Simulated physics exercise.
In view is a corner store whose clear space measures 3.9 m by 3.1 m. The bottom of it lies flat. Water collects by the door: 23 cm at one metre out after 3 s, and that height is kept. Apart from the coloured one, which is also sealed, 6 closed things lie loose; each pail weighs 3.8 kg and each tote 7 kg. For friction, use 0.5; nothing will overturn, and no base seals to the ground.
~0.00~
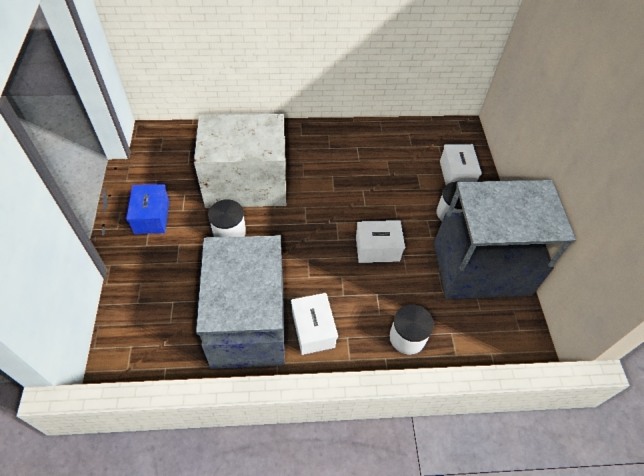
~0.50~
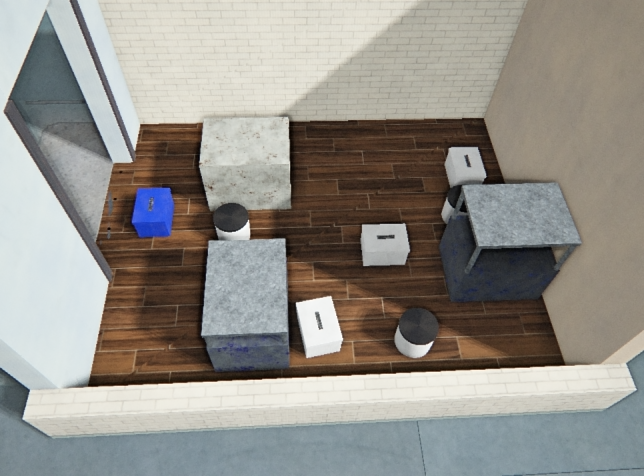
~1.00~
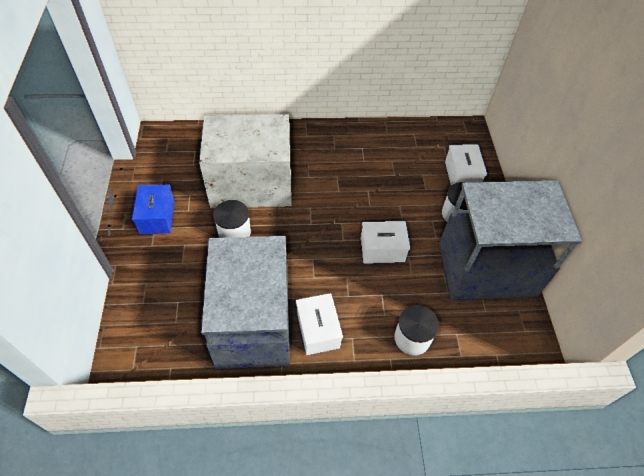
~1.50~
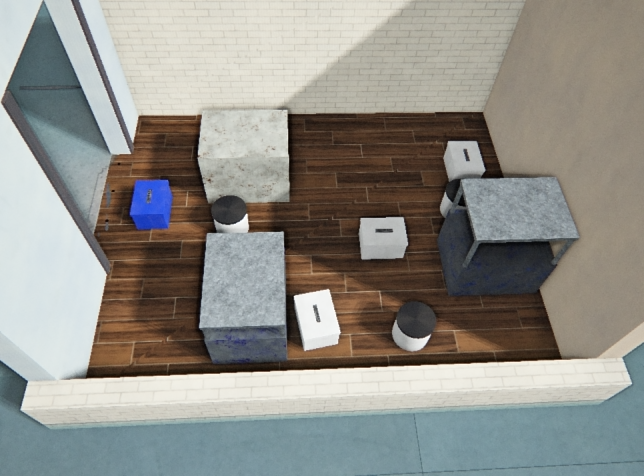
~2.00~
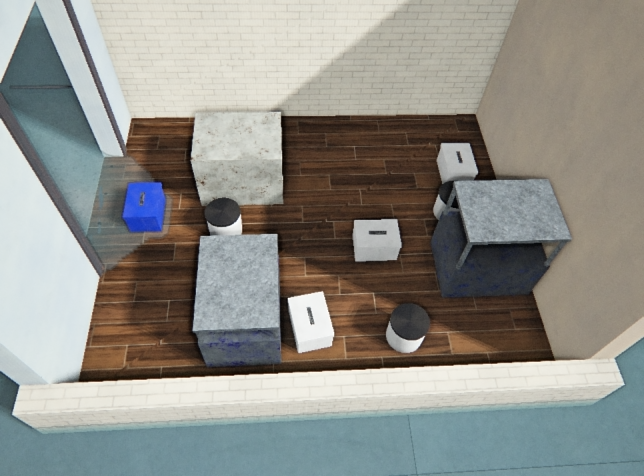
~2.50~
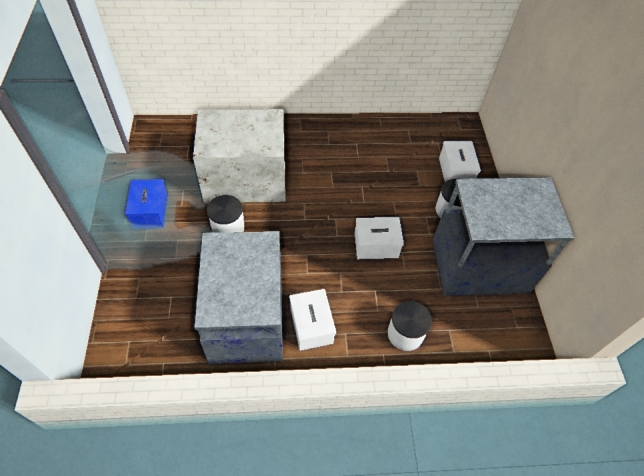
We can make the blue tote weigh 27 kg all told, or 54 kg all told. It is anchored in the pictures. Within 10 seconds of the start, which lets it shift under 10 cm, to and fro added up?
I would say it takes the heavier mass.
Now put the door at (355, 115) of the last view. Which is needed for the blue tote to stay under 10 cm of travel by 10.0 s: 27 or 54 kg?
Moved there, the light choice works.
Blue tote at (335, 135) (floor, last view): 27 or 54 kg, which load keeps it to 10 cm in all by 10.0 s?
Here the lighter suffices.
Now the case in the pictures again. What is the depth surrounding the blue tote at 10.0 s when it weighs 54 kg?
14 cm, roughly.
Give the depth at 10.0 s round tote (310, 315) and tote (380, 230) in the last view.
First about 7 cm, second about 10 cm.
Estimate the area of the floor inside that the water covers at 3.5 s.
About 3.5 m2.
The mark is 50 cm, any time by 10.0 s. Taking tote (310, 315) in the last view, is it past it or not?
Result: Threshold not reached.
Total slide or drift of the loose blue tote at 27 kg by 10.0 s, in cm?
About 150 cm altogether.
After 3.5 s the blue tote would be 17 cm from its start with 27 kg and 0 cm from its start with 54 kg; 11 cm of water round it then.
After 4.5 s the blue tote would be 50 cm from its start with 27 kg and 0 cm from its start with 54 kg; 11 cm of water round it then.
After 7.0 s the blue tote would be 81 cm from its start with 27 kg and 0 cm from its start with 54 kg; 13 cm of water round it then.
After 10.0 s the blue tote would be 150 cm from its start with 27 kg and 0 cm from its start with 54 kg; 14 cm of water round it then.
